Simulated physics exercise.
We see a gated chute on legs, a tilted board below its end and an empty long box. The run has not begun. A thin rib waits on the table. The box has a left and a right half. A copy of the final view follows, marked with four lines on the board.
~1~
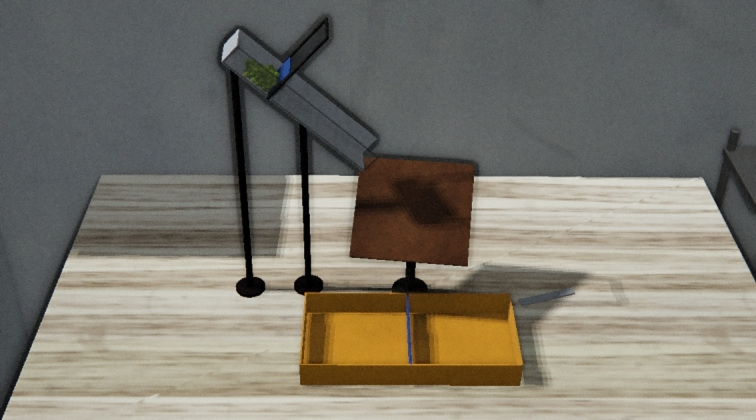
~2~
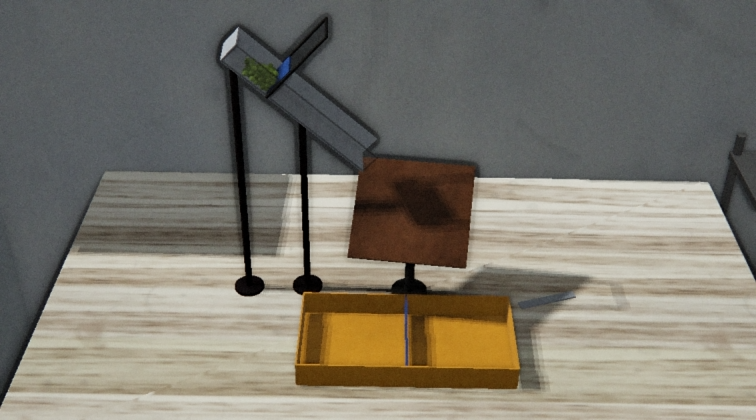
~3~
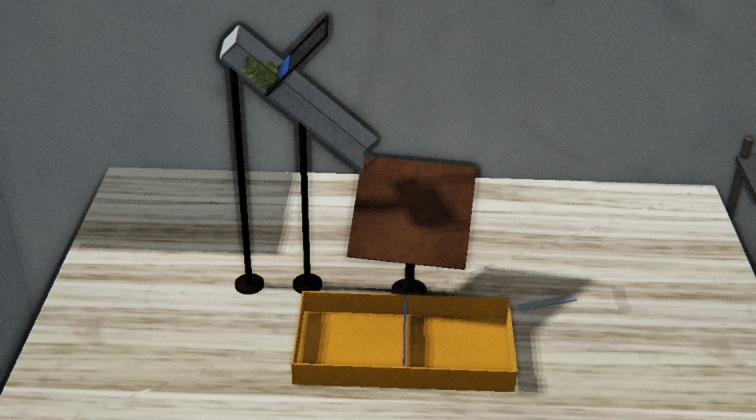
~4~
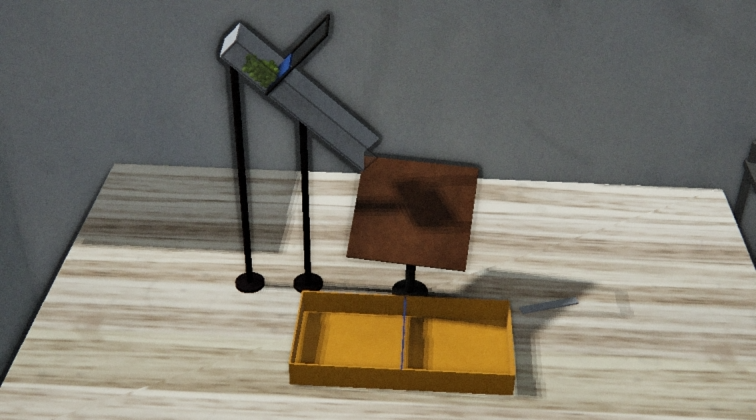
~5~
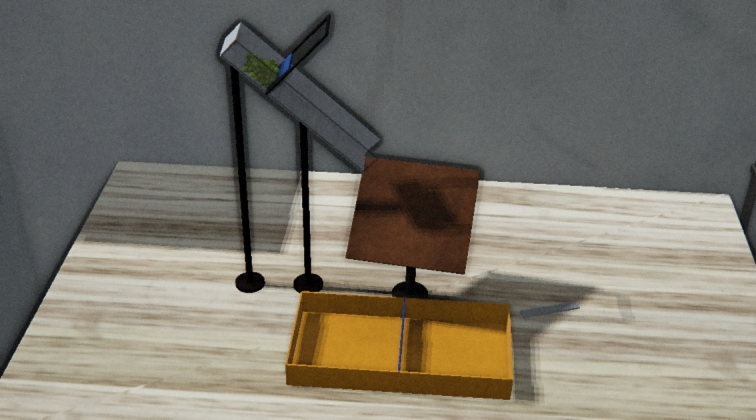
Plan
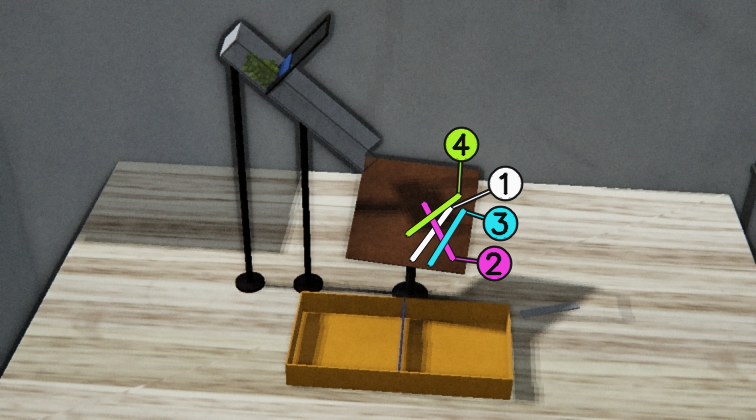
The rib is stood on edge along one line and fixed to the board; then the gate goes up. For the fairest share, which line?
Line 3.
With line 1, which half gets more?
Left.
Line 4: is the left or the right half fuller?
The left half.
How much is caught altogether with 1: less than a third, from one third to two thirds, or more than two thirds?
More than two thirds.
On the marked copy, line 1 from (449, 208) to (412, 259); line 2 from (424, 204) to (452, 258); line 3 from (463, 211) to (430, 263); line 4 from (458, 196) to (408, 233).
If 1 is chosen, of what is caught, nearly all in the left half, a small part in the right.
If 2 is chosen, of what is caught, a small part in the left half, nearly all in the right.
If 3 is chosen, of what is caught, about half in the left half, about half in the right.
If 4 is chosen, of what is caught, nearly all in the left half, a small part in the right.
